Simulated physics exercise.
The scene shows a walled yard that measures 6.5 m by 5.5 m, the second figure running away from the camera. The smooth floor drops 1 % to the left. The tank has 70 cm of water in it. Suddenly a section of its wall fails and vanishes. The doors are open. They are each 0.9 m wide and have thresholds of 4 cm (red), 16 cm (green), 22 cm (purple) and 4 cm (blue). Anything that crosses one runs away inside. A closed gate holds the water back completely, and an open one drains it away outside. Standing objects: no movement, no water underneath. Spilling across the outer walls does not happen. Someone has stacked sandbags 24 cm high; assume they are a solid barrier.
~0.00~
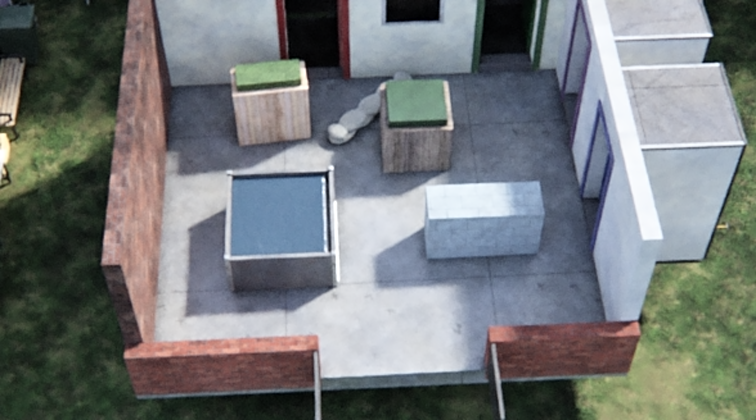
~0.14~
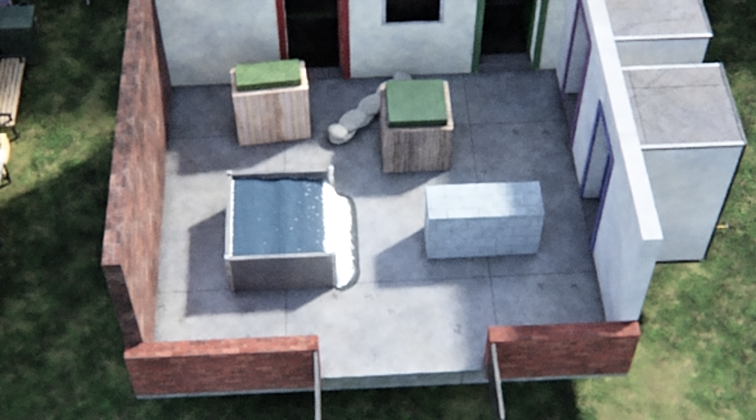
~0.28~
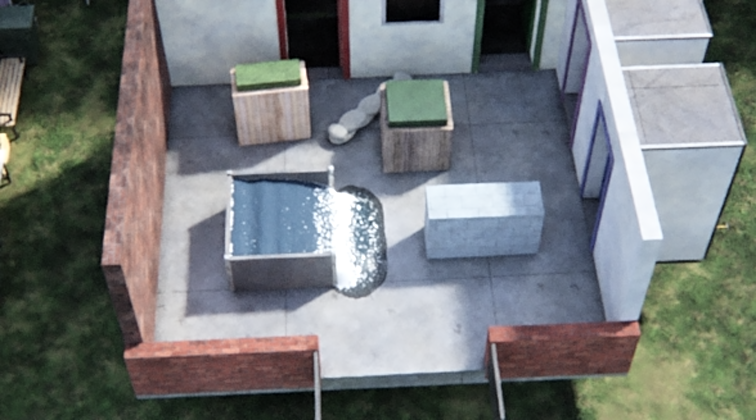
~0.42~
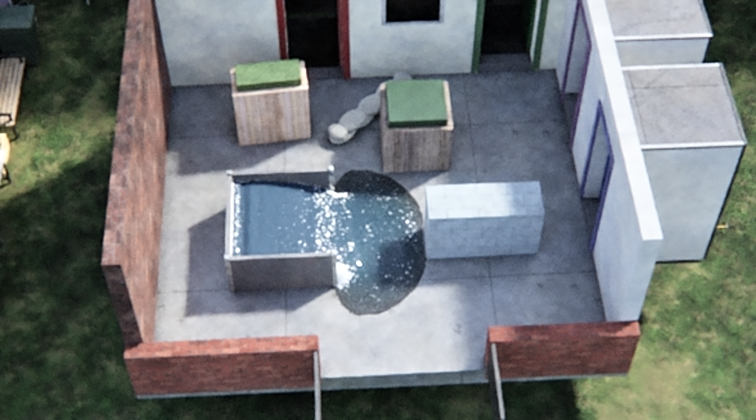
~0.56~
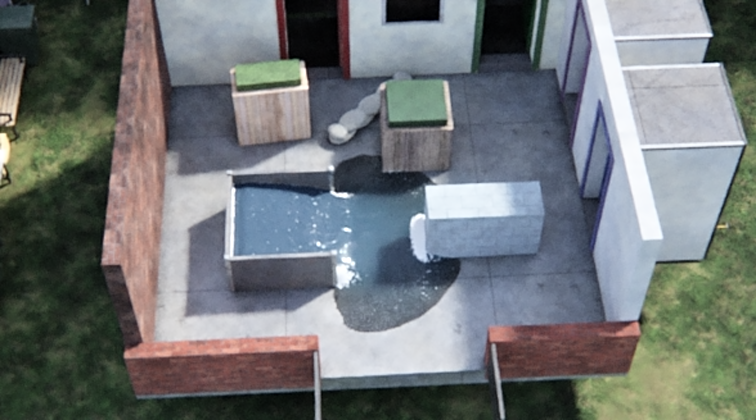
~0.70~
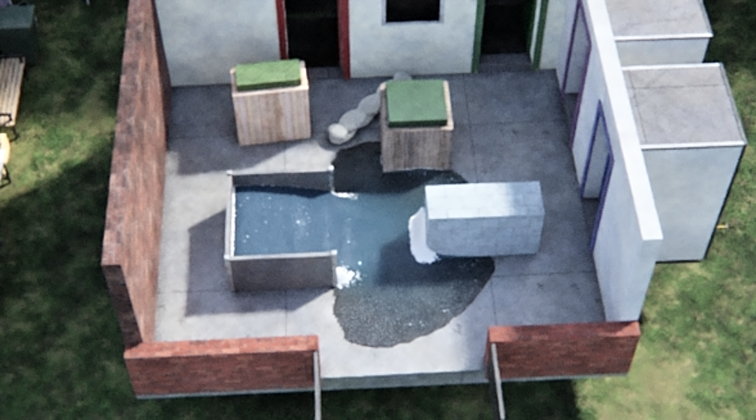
Water bursts from the right side of a square, grey-walled tank in a paved yard, seen from high above at an angle that stays fixed. Brick walls stand left and in front, a white wall right, with two green-topped wooden boxes behind and a pale block to the right. Foaming at first, the water spreads rightward in a dark, rounded sheet, meets the block and widens around it, while the tank's level sinks.
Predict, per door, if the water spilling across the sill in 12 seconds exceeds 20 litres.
At the red door the inflow will be within bounds. At the green door the inflow will be within bounds. At the purple door the inflow will be within bounds. At the blue door the inflow will be out of bounds.
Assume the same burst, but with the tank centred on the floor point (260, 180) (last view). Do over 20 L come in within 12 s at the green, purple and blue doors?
Checking the limit: Green is within it, purple is within it and blue is beyond it.
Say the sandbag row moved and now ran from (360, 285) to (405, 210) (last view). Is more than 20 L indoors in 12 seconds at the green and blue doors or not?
Well, the green one ends up within bounds and the blue one ends up more than allowed.
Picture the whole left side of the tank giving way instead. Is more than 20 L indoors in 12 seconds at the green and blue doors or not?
Log - green: Threshold not reached, blue: Threshold not reached.
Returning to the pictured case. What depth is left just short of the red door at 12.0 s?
Reading: Close to 1.0 cm.
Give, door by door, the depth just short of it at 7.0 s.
Depths: Red door 1 cm, green door 9 cm, purple door 5 cm, blue door 3 cm.
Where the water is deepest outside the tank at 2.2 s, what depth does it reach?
About 30 cm.
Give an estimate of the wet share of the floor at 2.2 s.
Wet share: Near 45 percent.
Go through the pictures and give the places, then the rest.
The first frame shows the tank at (281, 216) is whole and still, 70 cm deep.
In the second frame, water pours out at (332, 233) and has run 0.9 m, to (336, 197); typically 9 cm deep outside, 70 cm at the tank's back.
In the third frame, the front is at (355, 190), 1.0 m from the gap at (332, 234); 1.2 m2 of floor is under water; 68 cm left at the back of the tank.
In the fourth frame, the front is at (397, 188), 1.4 m from the gap at (332, 236); 2.7 m2 of floor is under water; 60 cm left at the back of the tank.
In the fifth frame, water pours out at (332, 236) and has run 1.9 m, to a hidden place; typically 7 cm deep outside, 58 cm at the tank's back.
In the sixth frame, water pours out at (332, 236) and has run 2.4 m, to a hidden place; typically 6 cm deep outside, 53 cm at the tank's back.
After 1.4 s water covers 35 % of the floor and is deepest (38 cm) near (414, 244); red door not reached, green door not reached, purple door not reached, blue door 4 cm at the sill, 2 L in.
After 2.2 s water covers 45 % of the floor and is deepest (30 cm) near (602, 348); red door not reached, green door not reached, purple door 16 cm at the sill, 0 L in, blue door 9 cm at the sill, 9 L in.
After 3.5 s water covers 50 % of the floor and is deepest (15 cm) near (584, 255); red door not reached, green door 12 cm at the sill, 0 L in, purple door 8 cm at the sill, 0 L in, blue door 13 cm at the sill, 52 L in.
After 7.0 s water covers 70 % of the floor and is deepest (16 cm) near (410, 79); red door 1 cm at the sill, 0 L in, green door 9 cm at the sill, 0 L in, purple door 5 cm at the sill, 0 L in, blue door 3 cm at the sill, 91 L in.
After 12.0 s water covers 80 % of the floor and is deepest (7 cm) near (483, 221); red door 1 cm at the sill, 0 L in, green door 4 cm at the sill, 0 L in, purple door 4 cm at the sill, 0 L in, blue door 4 cm at the sill, 92 L in.
